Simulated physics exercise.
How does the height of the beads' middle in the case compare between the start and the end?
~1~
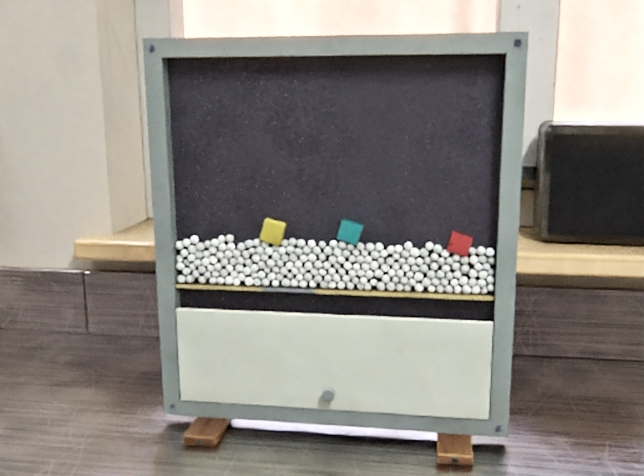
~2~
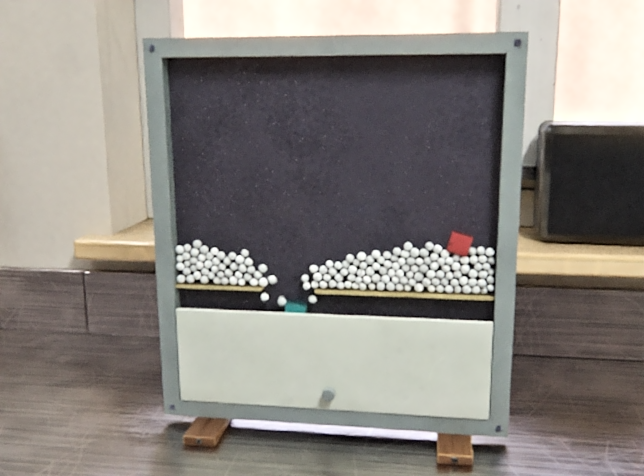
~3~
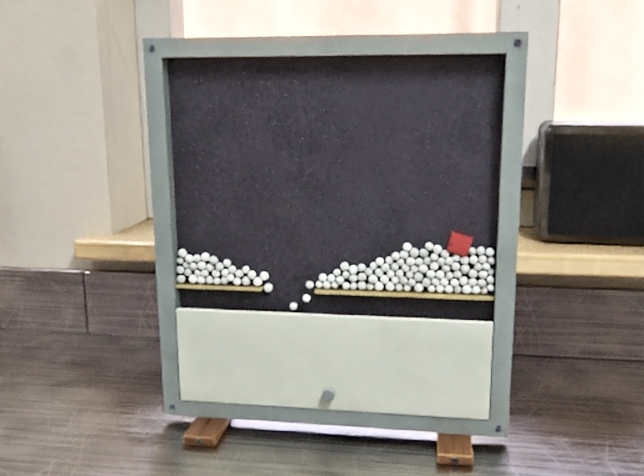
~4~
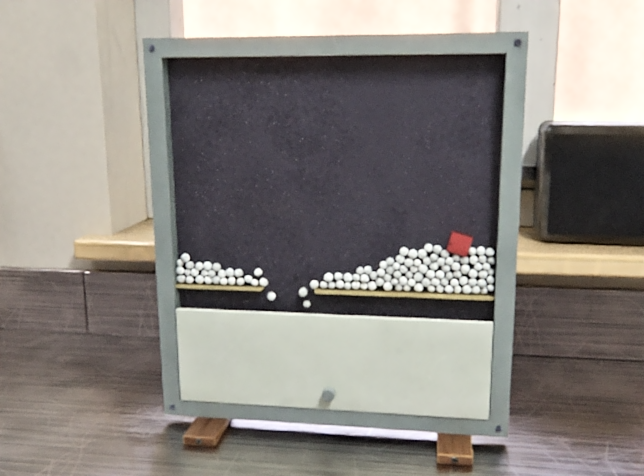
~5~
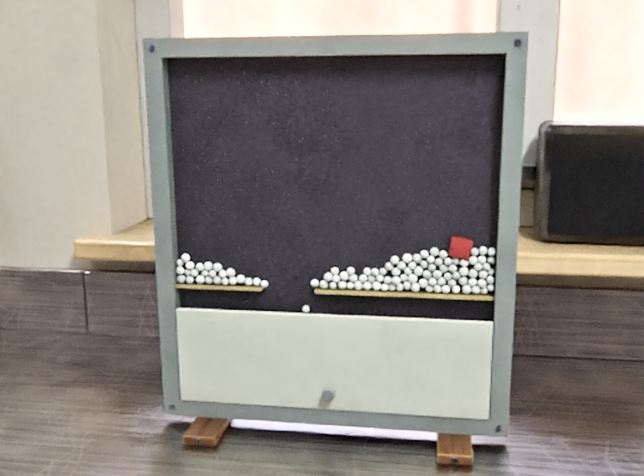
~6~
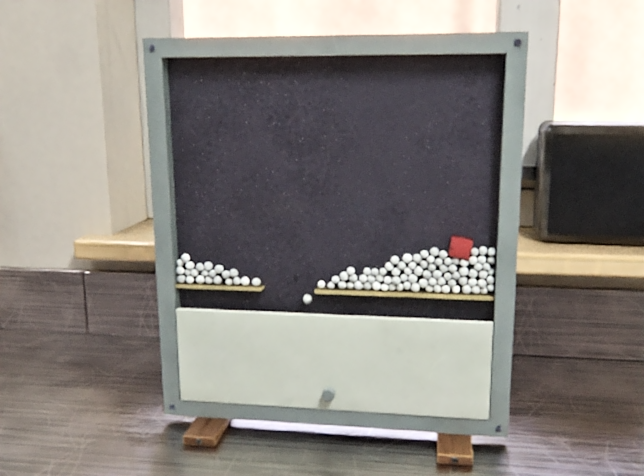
At the end, the middle of the beads sits slightly lower than at the start. The even layer has become two sloping piles on either side of the gap.
